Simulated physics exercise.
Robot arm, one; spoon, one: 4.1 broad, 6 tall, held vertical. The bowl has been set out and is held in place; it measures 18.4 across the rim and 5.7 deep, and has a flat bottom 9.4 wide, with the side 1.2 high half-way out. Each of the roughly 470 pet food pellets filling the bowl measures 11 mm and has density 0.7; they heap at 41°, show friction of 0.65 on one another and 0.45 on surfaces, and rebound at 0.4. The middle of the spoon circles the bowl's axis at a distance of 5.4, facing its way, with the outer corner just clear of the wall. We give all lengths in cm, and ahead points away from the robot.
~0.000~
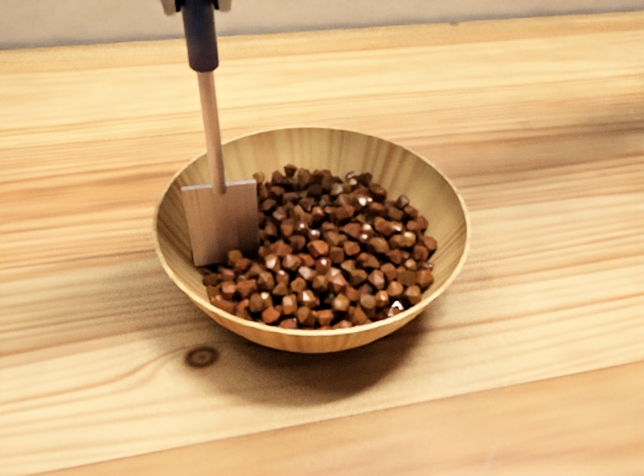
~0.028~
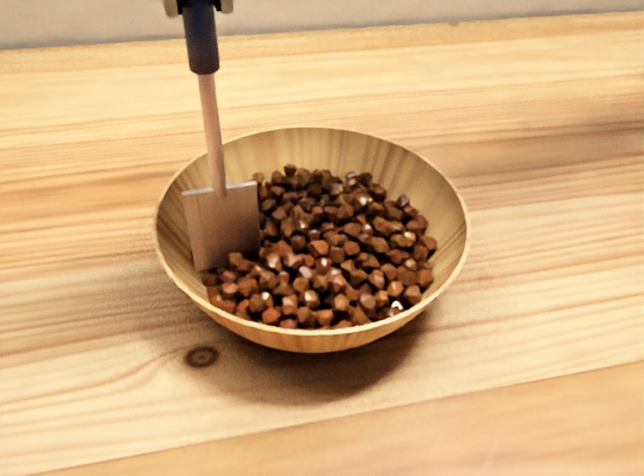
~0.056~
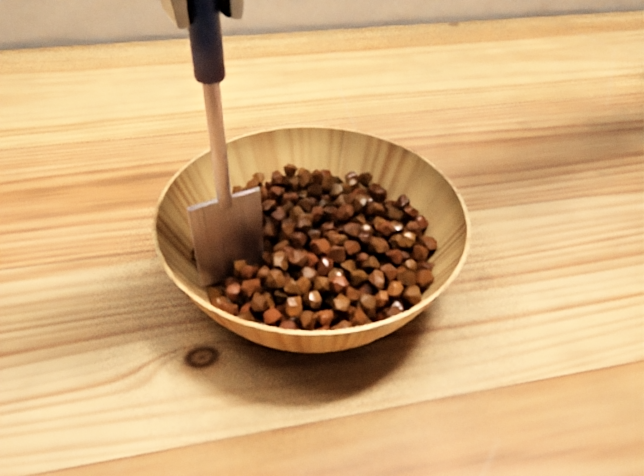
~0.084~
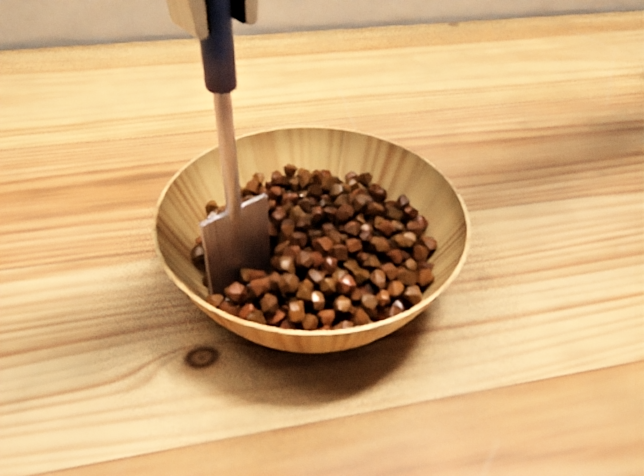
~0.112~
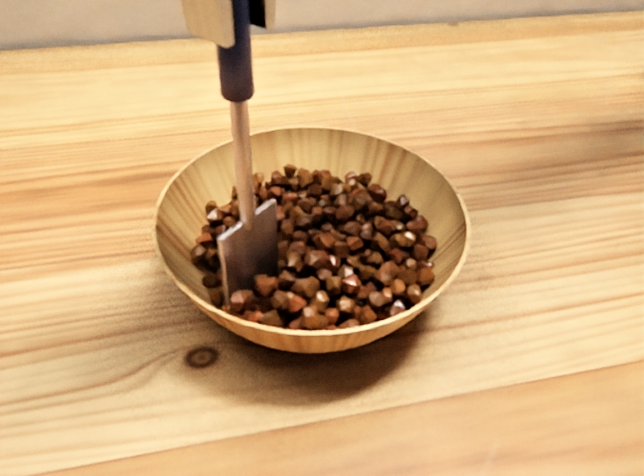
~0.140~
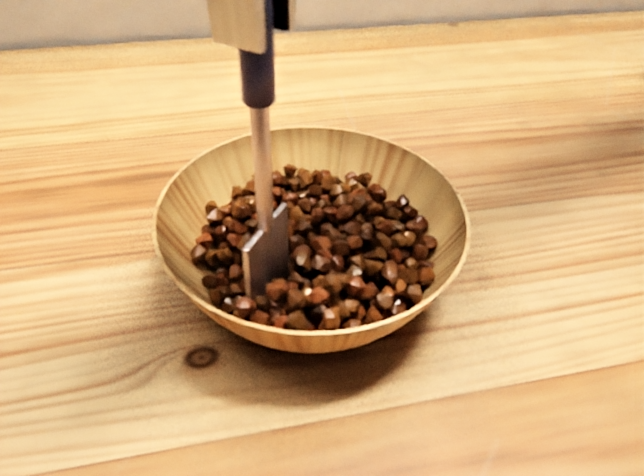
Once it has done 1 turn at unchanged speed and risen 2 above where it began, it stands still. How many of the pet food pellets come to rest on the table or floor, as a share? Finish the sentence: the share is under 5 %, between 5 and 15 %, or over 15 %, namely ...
The share is between 5 and 15 %.
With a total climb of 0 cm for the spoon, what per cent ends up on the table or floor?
It comes to some 20 per cent.
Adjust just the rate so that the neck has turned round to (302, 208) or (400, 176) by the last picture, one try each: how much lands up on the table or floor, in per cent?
Around 15 and 25 per cent respectively.
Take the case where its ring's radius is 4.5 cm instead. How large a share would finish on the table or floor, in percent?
Near 15 percent.
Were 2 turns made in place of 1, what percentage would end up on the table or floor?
Then roughly 20 percent.
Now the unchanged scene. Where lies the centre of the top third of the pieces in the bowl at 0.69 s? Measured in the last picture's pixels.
Centre, approx.: (262, 208).
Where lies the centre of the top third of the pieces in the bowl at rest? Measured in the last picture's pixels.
I'd put it at about (287, 238).
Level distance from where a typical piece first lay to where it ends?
Level distance: About 1 cm.
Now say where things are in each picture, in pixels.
In the first frame, the spoon neck at (216, 162), 0° round; upper third of the load around (323, 232), from x 200 to 425, top at y 170; 471 in the bowl.
In the second frame, the spoon neck at (217, 165), 4° round; upper third of the load around (323, 232), from x 200 to 425, top at y 170.
In the third frame, the spoon neck at (222, 176), 16° round; upper third of the load around (320, 236), from x 200 to 425, top at y 170.
In the fourth frame, the spoon neck at (232, 186), 28° round; upper third of the load around (318, 240), from x 200 to 425, top at y 170.
In the fifth frame, the spoon neck at (246, 195), 40° round; upper third of the load around (322, 241), from x 200 to 425, top at y 170.
In the sixth frame, the spoon neck at (265, 202), 52° round; upper third of the load around (328, 245), from x 200 to 425, top at y 170; 471 in the bowl.
After 0.42 s, 172° round, highest piece 8 above the table; 458 in the bowl, 7 on the table or floor, 6 in flight or on the tool.
After 0.69 s, 291° round, highest piece 8 above the table; 430 in the bowl, 36 on the table or floor, 5 in flight or on the tool.
After 1.03 s, 0° round, highest piece 5 above the table; 425 in the bowl, 46 on the table or floor.
After 1.73 s, 0° round, highest piece 5 above the table; 425 in the bowl, 46 on the table or floor.
In the end, 425 in the bowl, 46 on the table or floor. That is 10 % on the table or floor.
